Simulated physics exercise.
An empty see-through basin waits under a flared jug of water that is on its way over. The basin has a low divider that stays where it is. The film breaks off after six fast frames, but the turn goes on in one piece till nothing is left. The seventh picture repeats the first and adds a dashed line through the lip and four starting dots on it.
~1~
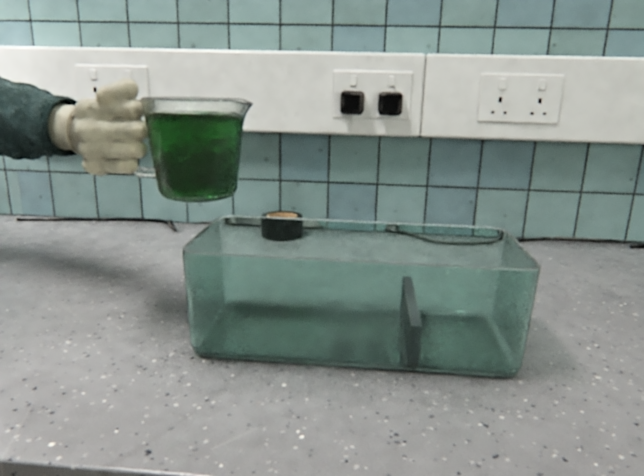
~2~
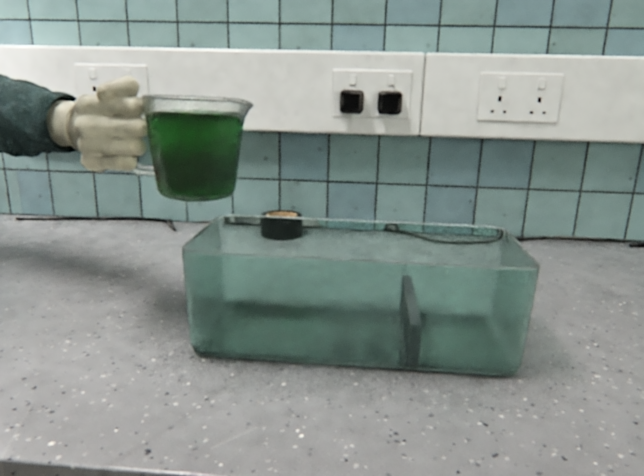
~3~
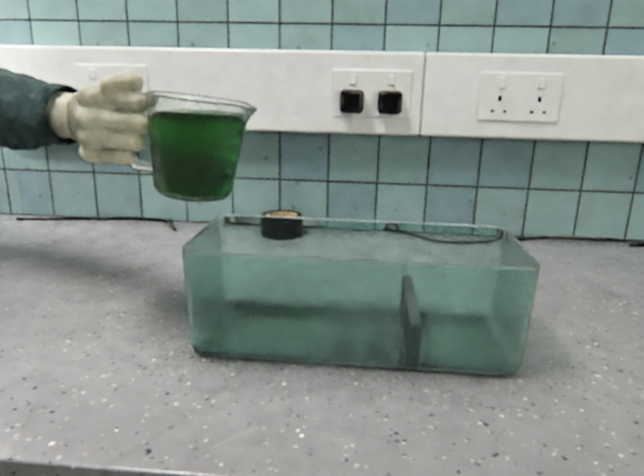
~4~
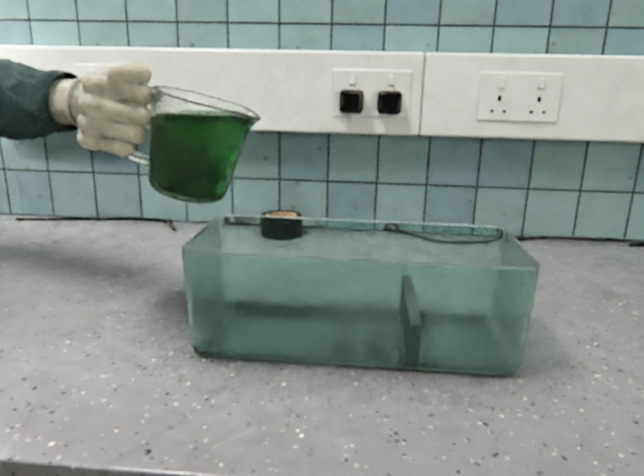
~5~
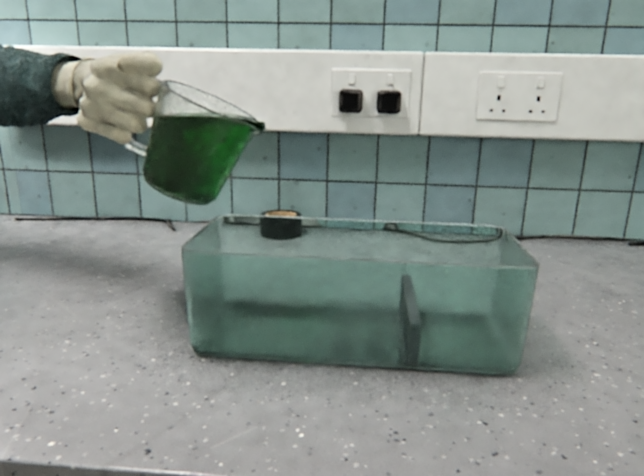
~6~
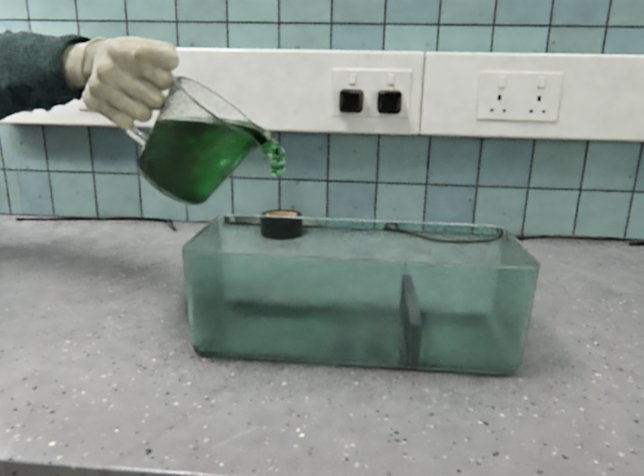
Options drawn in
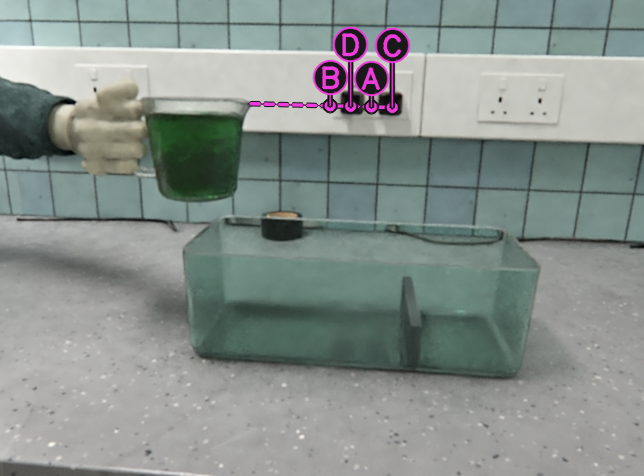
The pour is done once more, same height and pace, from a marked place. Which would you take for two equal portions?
Best: A.
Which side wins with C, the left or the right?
The right one.
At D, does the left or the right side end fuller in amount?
More ends on the left.
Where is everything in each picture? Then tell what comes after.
Upright, lip at (250, 103); basin from (192, 350) to (520, 372); top of the wall at (411, 297); nothing has left yet.
Upright, lip at (251, 104); nothing has left yet.
Tipped about 6°, lip at (255, 109); nothing has left yet.
Tipped about 14°, lip at (259, 118); nothing has left yet.
Tipped about 24°, lip at (262, 130); water is over the lip, down to (262, 130).
Tipped about 36°, lip at (265, 145); water is over the lip, down to (277, 172).
On the marked copy, A at (371, 106); B at (330, 105); C at (392, 107); D at (350, 106).
Choosing A, about 46 % ends left of the wall and 53 % right of it.
Choosing B, about 95 % ends left of the wall and 4 % right of it.
Choosing C, about 23 % ends left of the wall and 77 % right of it.
Choosing D, about 79 % ends left of the wall and 21 % right of it.
